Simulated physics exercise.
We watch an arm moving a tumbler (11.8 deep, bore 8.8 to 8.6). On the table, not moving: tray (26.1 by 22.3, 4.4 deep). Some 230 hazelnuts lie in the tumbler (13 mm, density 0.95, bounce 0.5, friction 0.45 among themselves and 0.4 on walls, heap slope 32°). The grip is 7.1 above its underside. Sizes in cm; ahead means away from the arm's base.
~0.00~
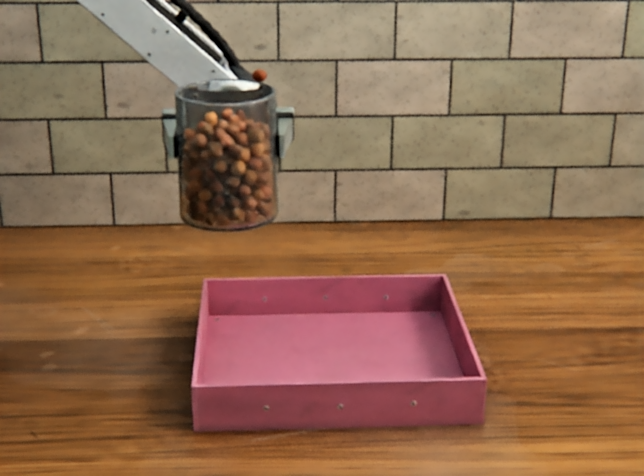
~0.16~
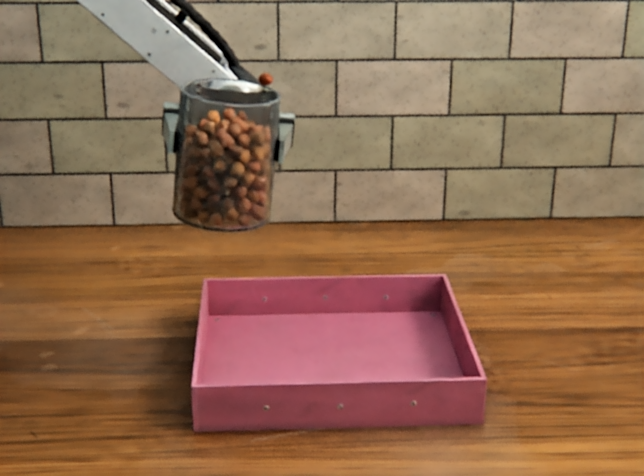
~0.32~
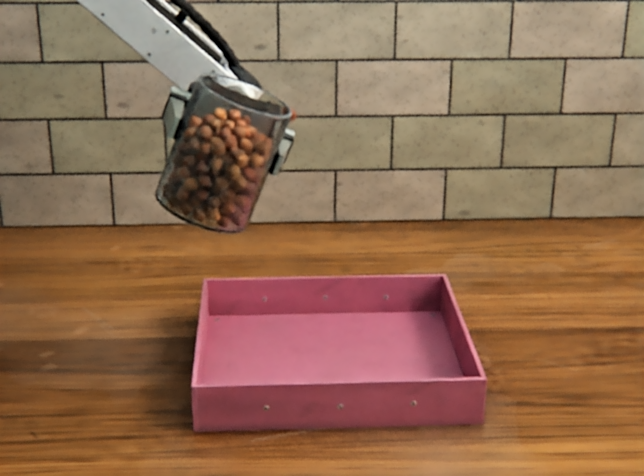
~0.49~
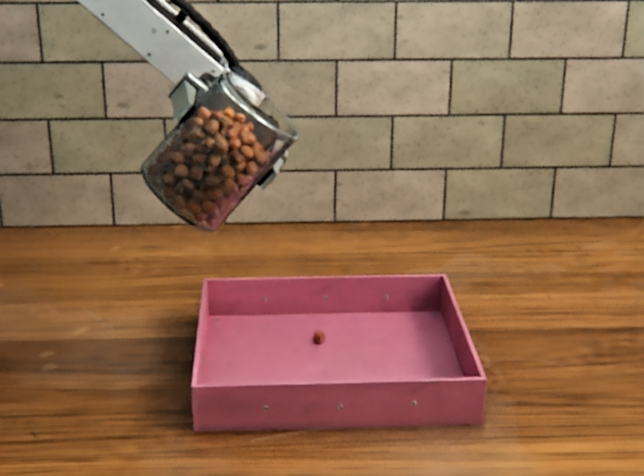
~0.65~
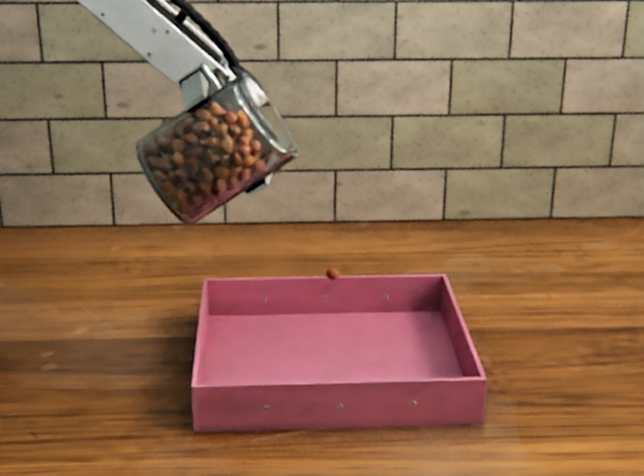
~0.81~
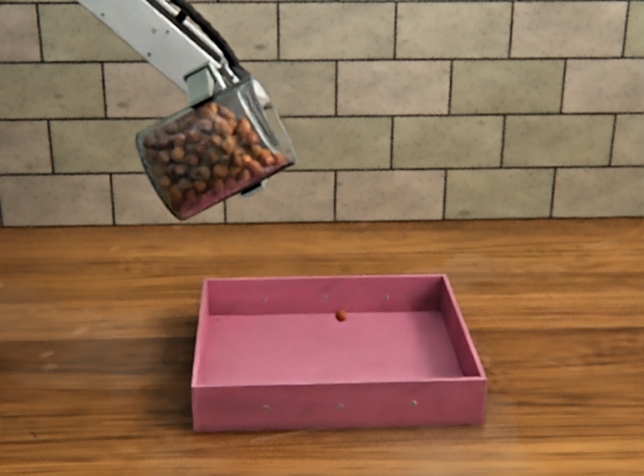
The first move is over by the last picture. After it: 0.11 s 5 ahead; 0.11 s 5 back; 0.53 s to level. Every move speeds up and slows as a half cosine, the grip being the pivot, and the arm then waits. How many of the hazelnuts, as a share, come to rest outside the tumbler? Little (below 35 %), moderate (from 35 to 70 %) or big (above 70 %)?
Share outside the tumbler: Little (below 35 %).
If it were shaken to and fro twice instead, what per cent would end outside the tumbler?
It would be near 30 per cent.
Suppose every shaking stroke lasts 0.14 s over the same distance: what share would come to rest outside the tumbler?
Then about 10 per cent.
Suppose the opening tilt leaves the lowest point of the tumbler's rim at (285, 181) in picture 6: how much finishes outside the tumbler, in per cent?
Some 55 per cent.
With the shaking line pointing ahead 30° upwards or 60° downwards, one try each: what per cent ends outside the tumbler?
Some 30 and 0 per cent.
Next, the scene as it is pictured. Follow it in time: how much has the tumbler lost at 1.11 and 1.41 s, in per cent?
About 15, 15.
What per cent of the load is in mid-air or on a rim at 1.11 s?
About 16 per cent.
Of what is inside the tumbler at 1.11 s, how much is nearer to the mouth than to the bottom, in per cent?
Roughly 35 per cent.
After 1.11 s, tilted 60° forward, highest piece 25 above the table; 194 in the tumbler, 1 in the tray, 37 in flight or on a rim.
After 1.41 s, tilted 12° forward, highest piece 28 above the table; 193 in the tumbler, 38 in the tray, 1 in flight or on a rim.
After 1.76 s, level, highest piece 26 above the table; 193 in the tumbler, 38 in the tray, 1 on the table or floor.
After 2.81 s, level, highest piece 26 above the table; 193 in the tumbler, 38 in the tray, 1 on the table or floor.
In the end, 193 in the tumbler, 38 in the tray, 1 on the table or floor. That is 17 % outside the tumbler.
